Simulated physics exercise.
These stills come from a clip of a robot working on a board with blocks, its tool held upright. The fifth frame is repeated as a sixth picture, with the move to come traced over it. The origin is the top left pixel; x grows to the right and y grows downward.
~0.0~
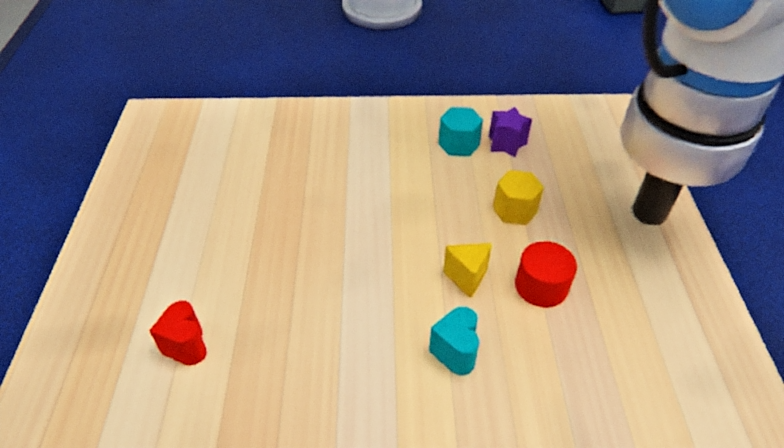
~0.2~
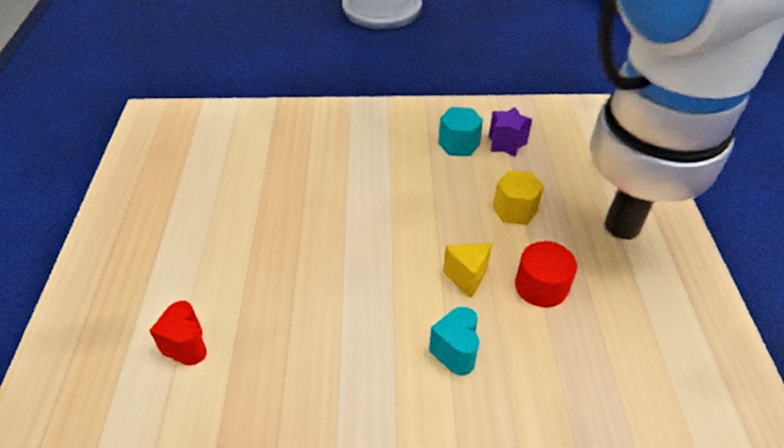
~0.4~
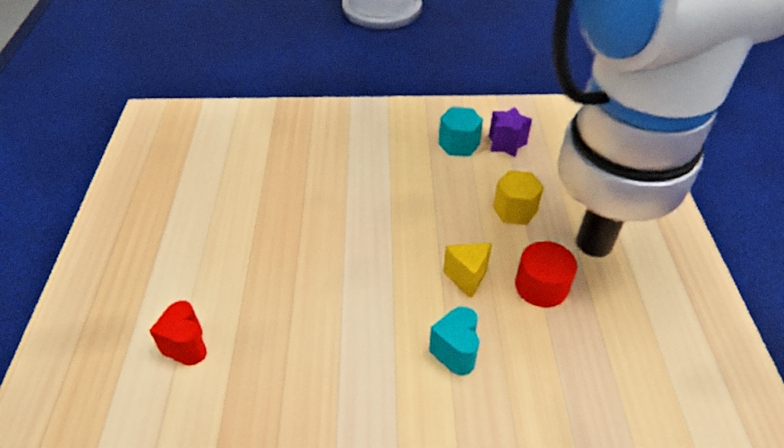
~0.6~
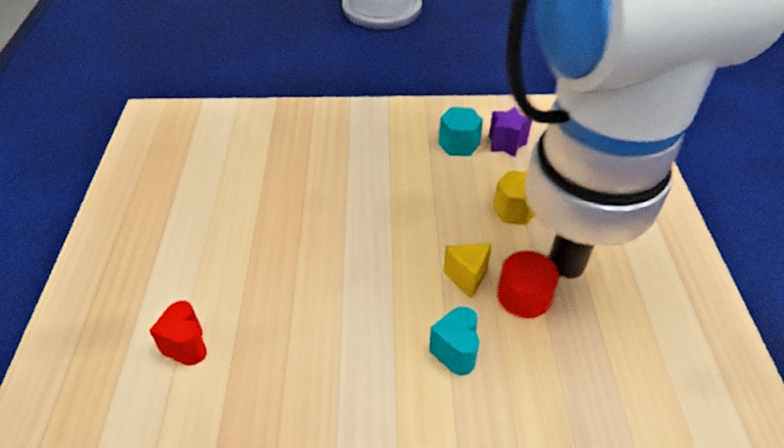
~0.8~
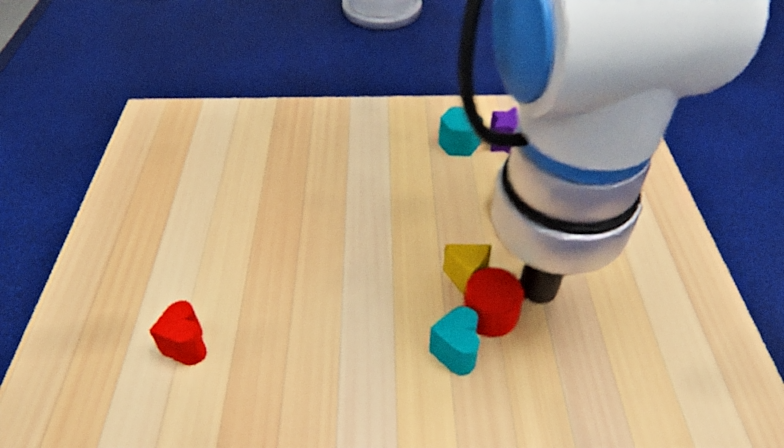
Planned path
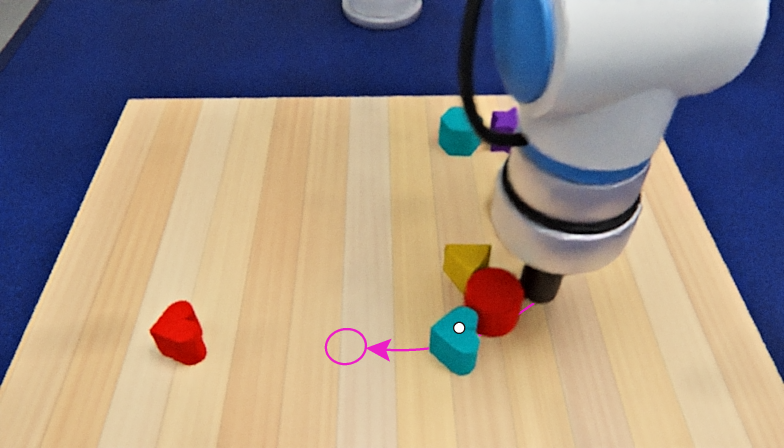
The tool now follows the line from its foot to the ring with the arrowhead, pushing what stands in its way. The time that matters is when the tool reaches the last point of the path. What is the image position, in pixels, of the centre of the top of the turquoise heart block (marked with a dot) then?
It will likely be found at (368, 370).
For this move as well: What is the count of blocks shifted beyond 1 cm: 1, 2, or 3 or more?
I expect two blocks to move.
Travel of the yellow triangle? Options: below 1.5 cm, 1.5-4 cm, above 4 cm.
It moves less than 1.5 cm.
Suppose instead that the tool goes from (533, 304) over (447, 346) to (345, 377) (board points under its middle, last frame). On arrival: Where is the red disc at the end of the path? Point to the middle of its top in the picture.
Around (379, 299).
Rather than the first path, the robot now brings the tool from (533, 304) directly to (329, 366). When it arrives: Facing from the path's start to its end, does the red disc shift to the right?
Yes, that is what happens.
The drawn path runs from (533, 304) through (481, 334) and (416, 350) to (346, 346); the dot is on the turquoise heart block.
What follows on the original path. One third of the way, tool at (484, 320); turquoise heart block at (432, 340), turned 85° anticlockwise; red disc at (436, 299).
Two thirds of the way, tool at (416, 335); turquoise heart block at (387, 363); red disc at (386, 292).
At the end, tool at (344, 332); turquoise heart block at (368, 370), turned 170° anticlockwise; yellow triangle not moved; red disc at (361, 282).
